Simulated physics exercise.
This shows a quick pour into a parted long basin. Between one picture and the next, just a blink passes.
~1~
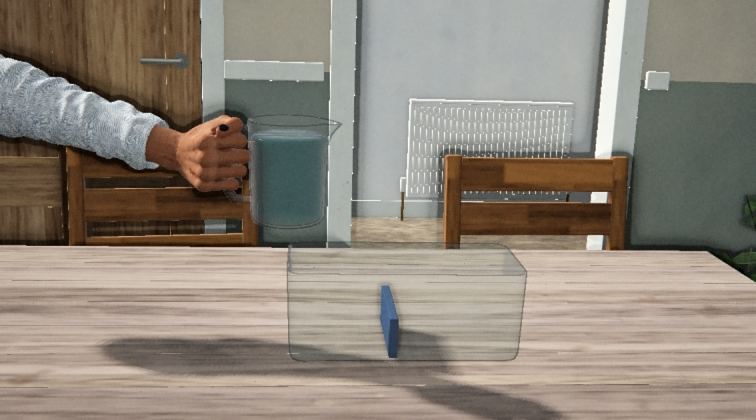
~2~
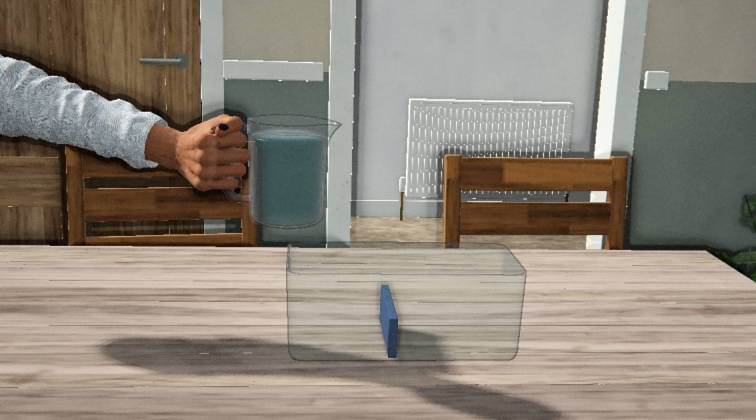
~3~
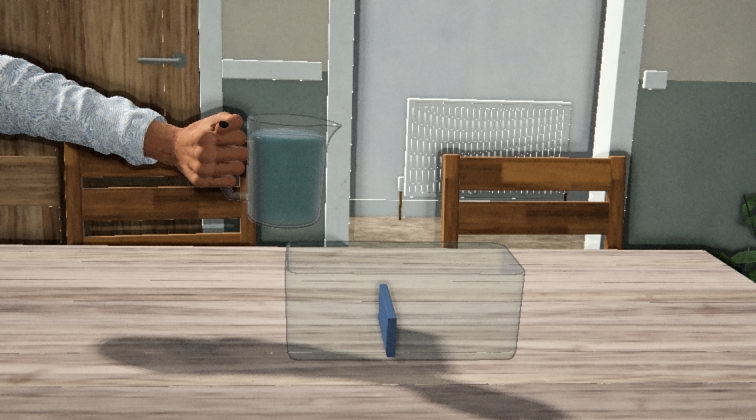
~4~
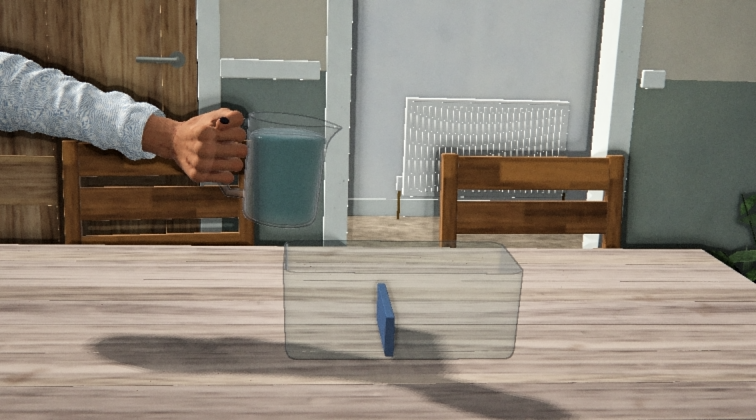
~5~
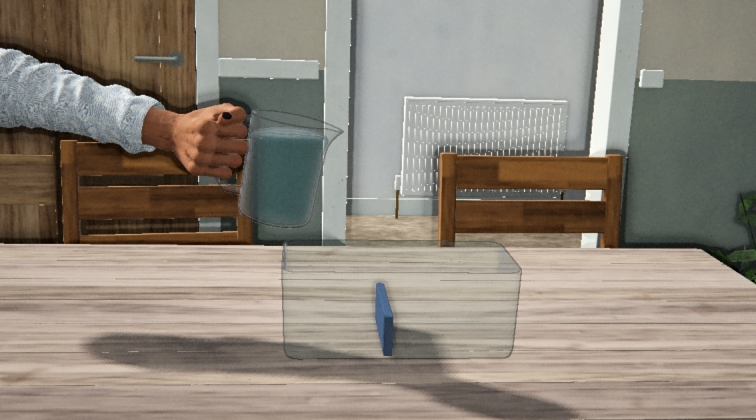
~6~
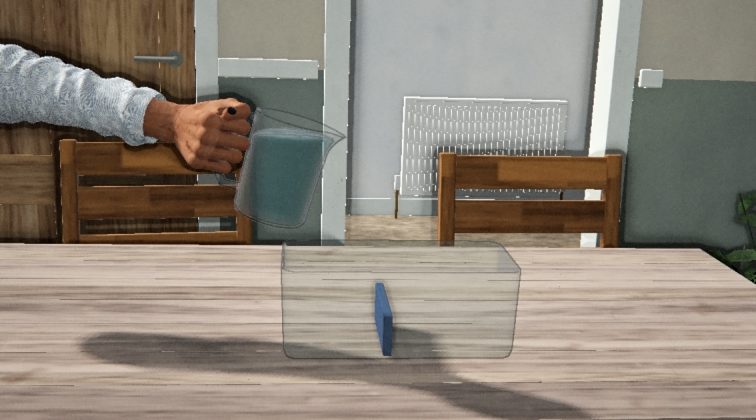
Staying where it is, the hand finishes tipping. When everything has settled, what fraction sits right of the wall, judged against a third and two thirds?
One third to two thirds.
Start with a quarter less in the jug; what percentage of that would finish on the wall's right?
20 per cent.
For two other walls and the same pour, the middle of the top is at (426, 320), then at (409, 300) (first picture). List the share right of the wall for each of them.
In turn some 10 and 5 in a hundred.
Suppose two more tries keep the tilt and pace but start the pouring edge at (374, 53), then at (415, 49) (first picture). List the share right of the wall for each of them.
First try: About 95 %; second try: About 85 %.
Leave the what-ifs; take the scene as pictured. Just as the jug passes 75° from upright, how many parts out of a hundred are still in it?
Remaining fraction: Approx. 75 %.
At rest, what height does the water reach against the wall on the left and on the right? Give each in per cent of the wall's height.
I'd say close to 50 per cent on the left side and 30 on the right.
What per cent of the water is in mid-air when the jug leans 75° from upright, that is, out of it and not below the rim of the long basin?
I'd put it near 15 per cent.
A moment on, the jug is tipped on its side and 77 per cent is still to pour, 1 is left of the wall and 7 right of it.
Next, the jug is tipped right over and 21 per cent is still to pour, 29 is left of the wall and 36 right of it.
Then the jug is tipped right over and 1 per cent is still to pour, 57 is left of the wall and 40 right of it.
Later the jug is tipped right over and 0 per cent is still to pour, 58 is left of the wall and 41 right of it.
Finally, 58 per cent lies left of the wall, 41 right of it and 1 outside.
